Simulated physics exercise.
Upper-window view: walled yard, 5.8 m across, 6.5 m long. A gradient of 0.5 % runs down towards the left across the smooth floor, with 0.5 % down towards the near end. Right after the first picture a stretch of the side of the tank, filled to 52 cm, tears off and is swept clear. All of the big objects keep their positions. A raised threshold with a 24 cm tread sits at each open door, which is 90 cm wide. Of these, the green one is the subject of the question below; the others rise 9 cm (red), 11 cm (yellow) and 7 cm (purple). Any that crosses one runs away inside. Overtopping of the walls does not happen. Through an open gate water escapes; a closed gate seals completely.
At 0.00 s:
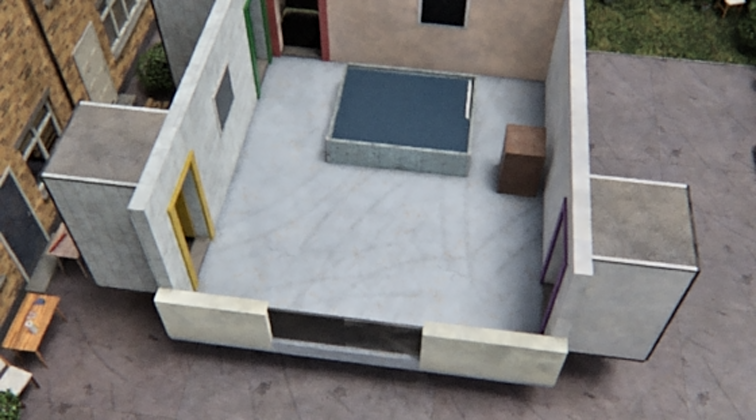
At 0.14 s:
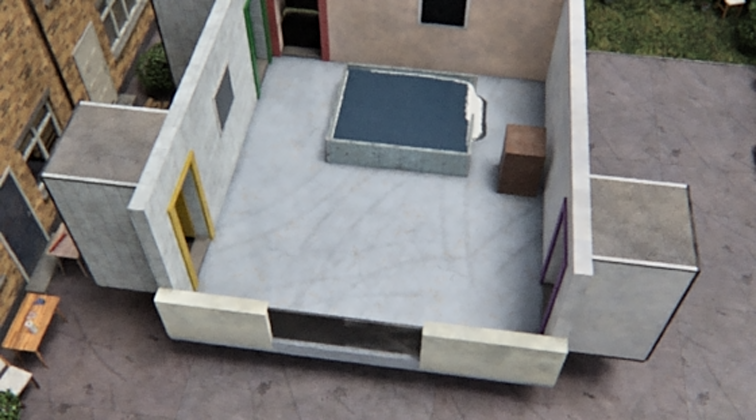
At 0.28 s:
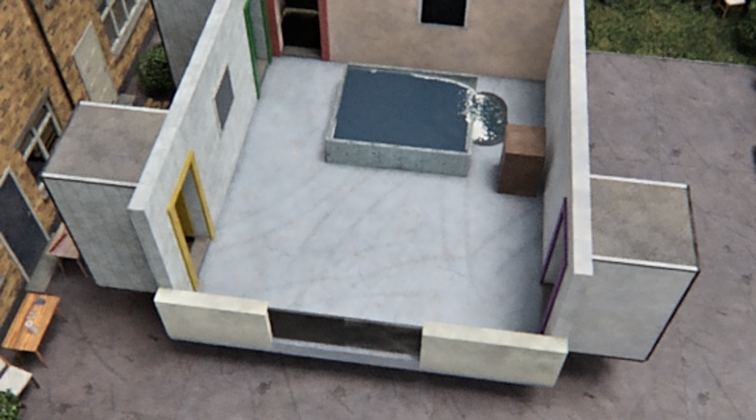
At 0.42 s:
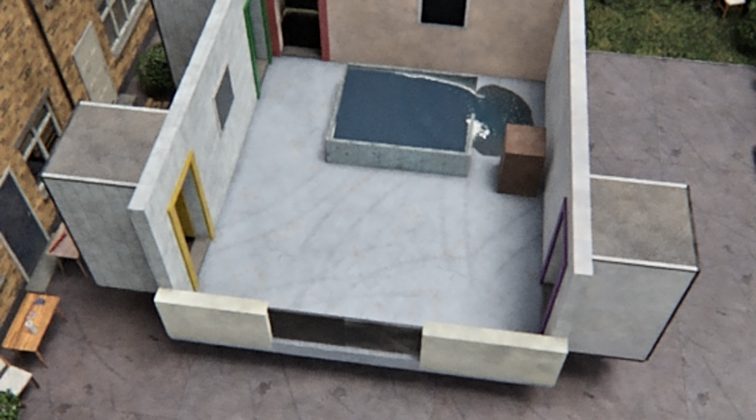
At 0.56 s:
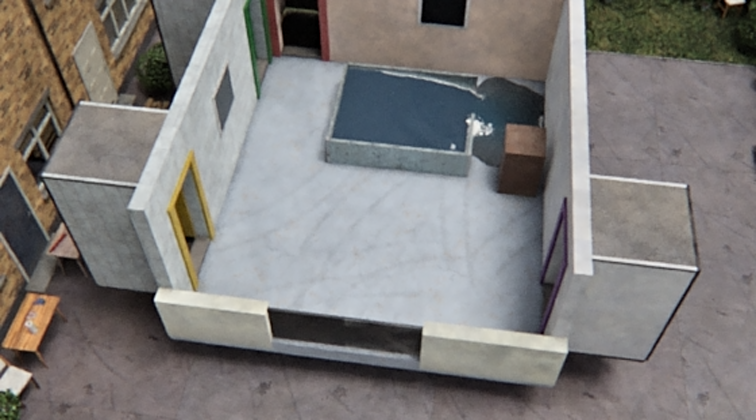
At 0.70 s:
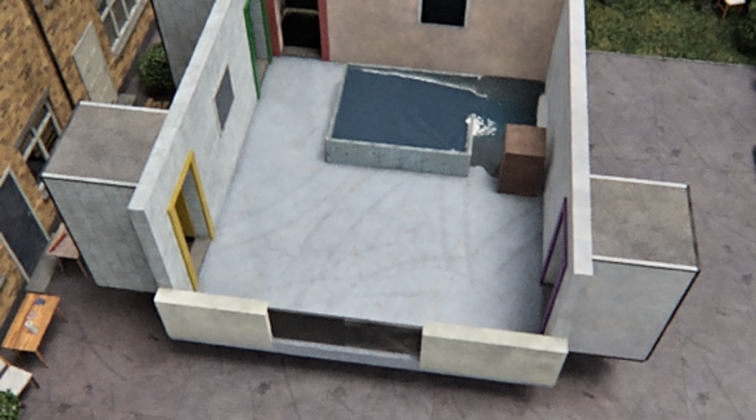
A tank's right side gives way and water pours out, spreading behind a brown box.
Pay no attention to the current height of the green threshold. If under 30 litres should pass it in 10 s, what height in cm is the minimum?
The minimum is around 14.5 cm.
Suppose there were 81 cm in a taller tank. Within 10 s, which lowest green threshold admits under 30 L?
It would take a step of about 26 cm.
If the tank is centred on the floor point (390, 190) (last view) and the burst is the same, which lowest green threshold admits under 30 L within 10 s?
Then close to 8.0 cm.
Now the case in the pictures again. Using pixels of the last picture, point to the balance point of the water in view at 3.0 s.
Centre estimate: (445, 129) px, approximately.
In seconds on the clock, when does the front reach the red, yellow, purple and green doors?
The red door at 3.4 s, the yellow door at 7.0 s, the purple door at 2.2 s, the green door at 3.6 s.
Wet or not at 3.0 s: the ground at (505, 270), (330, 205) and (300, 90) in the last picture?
First wet through, second bone-dry, third bone-dry.
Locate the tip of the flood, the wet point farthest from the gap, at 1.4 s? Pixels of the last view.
I'd put the front's tip around (542, 218).
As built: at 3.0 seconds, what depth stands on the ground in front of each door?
In cm: Red 0, yellow 0, purple 2, green 0.
After 1.4 s water covers 10 % of the floor, deepest (46 cm) near (544, 87); it has not reached the green door.
After 3.0 s water covers 30 % of the floor, deepest (34 cm) near (533, 164); it has not reached the green door.
After 10.0 s water covers 90 % of the floor, deepest (15 cm) near (524, 163); 11 cm at the green door, 18 litres in over its 16 cm threshold.
At the green door as built, the water arrived by 3.7 s and peaked near 18 cm at 4.4 s.
With a threshold of 12.5 cm, 56 litres would have come in within the 10 s; with 17 cm, 12 litres. So under 30 litres takes about 14.5 cm.
